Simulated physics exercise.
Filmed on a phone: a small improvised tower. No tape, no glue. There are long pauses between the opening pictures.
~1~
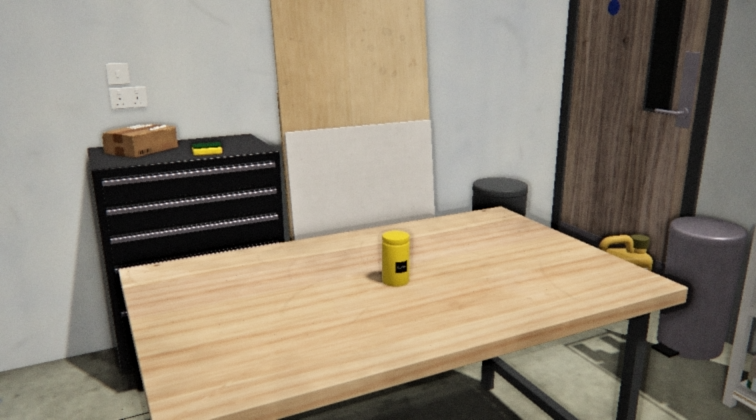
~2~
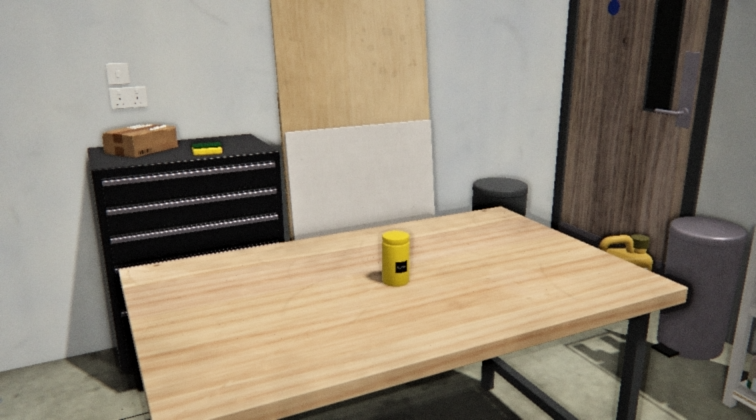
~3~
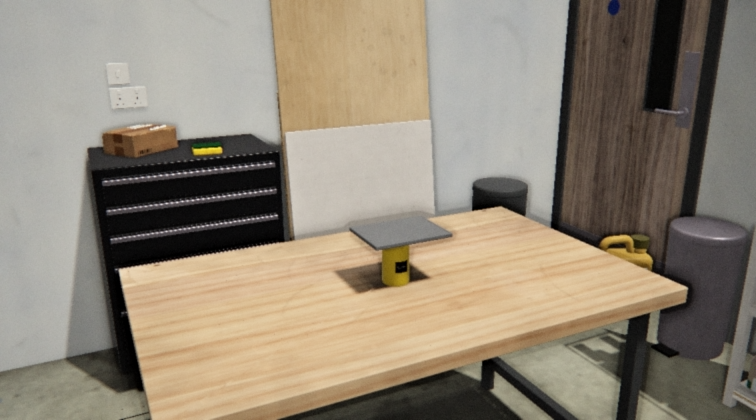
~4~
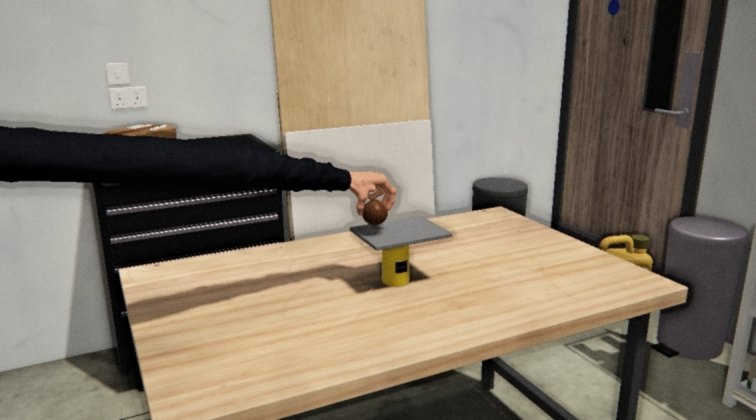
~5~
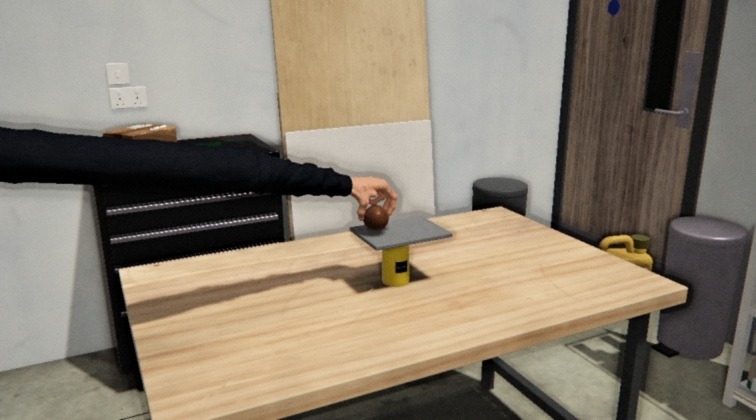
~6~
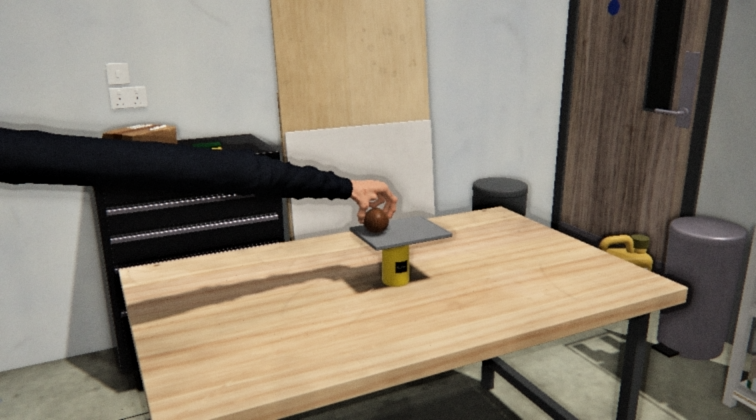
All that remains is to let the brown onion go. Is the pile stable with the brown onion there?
Here the stack stays up.
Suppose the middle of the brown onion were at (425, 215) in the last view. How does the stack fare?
Then it gives way.
Then, 0.20 s later than the last frame, all is still.
Then, 0.40 s later than the last frame, brown onion resting near (376, 221).
When it is over, all 3 as before. End places, in pixels of the last picture, brown onion near (376, 221). The stack keeps its balance.
